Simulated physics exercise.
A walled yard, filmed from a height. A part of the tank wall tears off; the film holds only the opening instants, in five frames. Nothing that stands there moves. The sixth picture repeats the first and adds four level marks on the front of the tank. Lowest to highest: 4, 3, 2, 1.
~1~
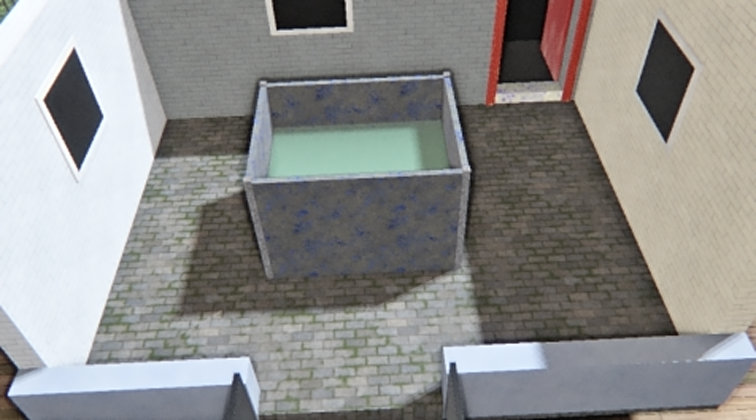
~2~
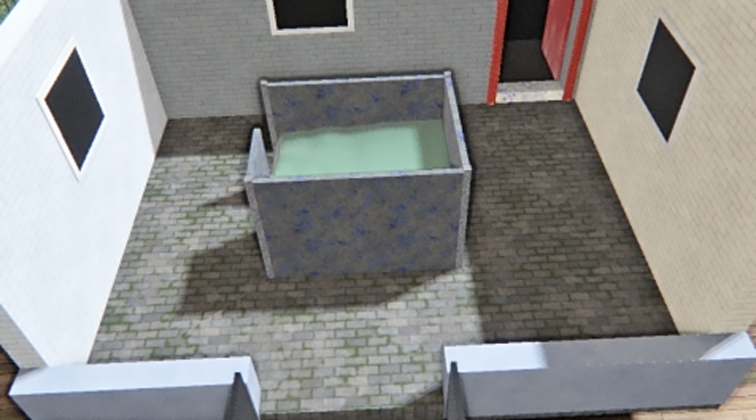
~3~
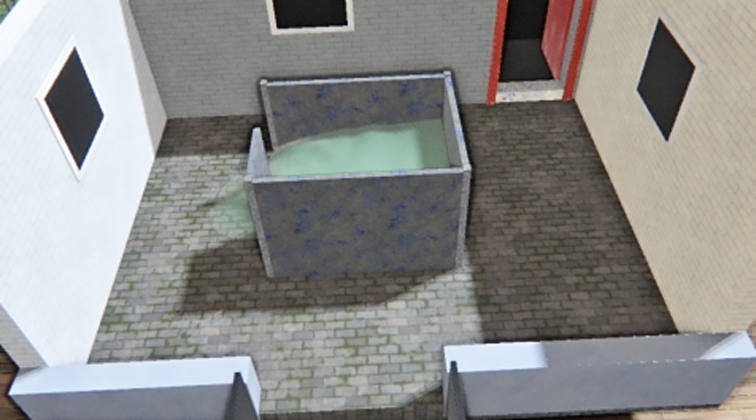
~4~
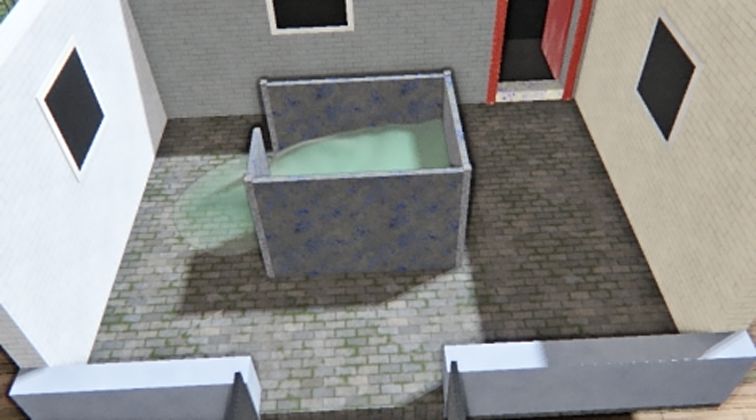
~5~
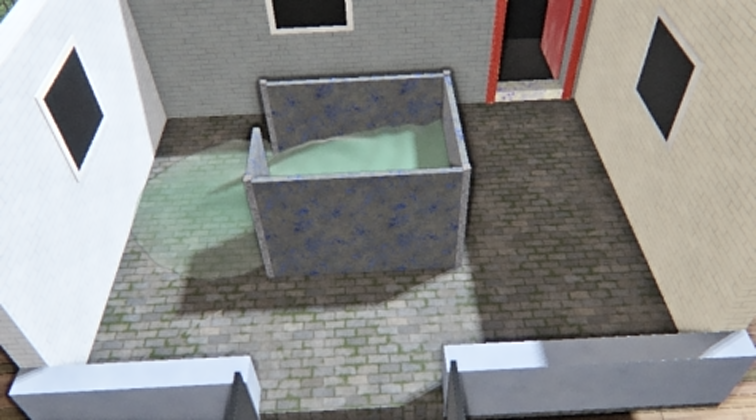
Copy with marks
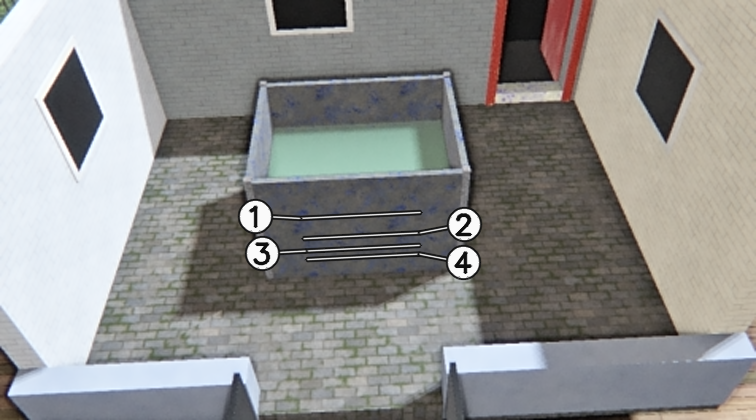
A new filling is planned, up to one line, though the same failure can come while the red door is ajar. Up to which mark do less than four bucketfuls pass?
1.
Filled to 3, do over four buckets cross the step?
No.
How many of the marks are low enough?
All of them.
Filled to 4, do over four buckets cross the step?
No, that is safe.
On the marked copy, 1 at (360, 215); 2 at (361, 235); 3 at (362, 248); 4 at (363, 256); from the bottom up 4, 3, 2, 1.
If 1 is chosen, a splash gets over, under a bucket.
If 2 is chosen, nothing gets over.
If 3 is chosen, nothing gets over.
If 4 is chosen, nothing gets over.
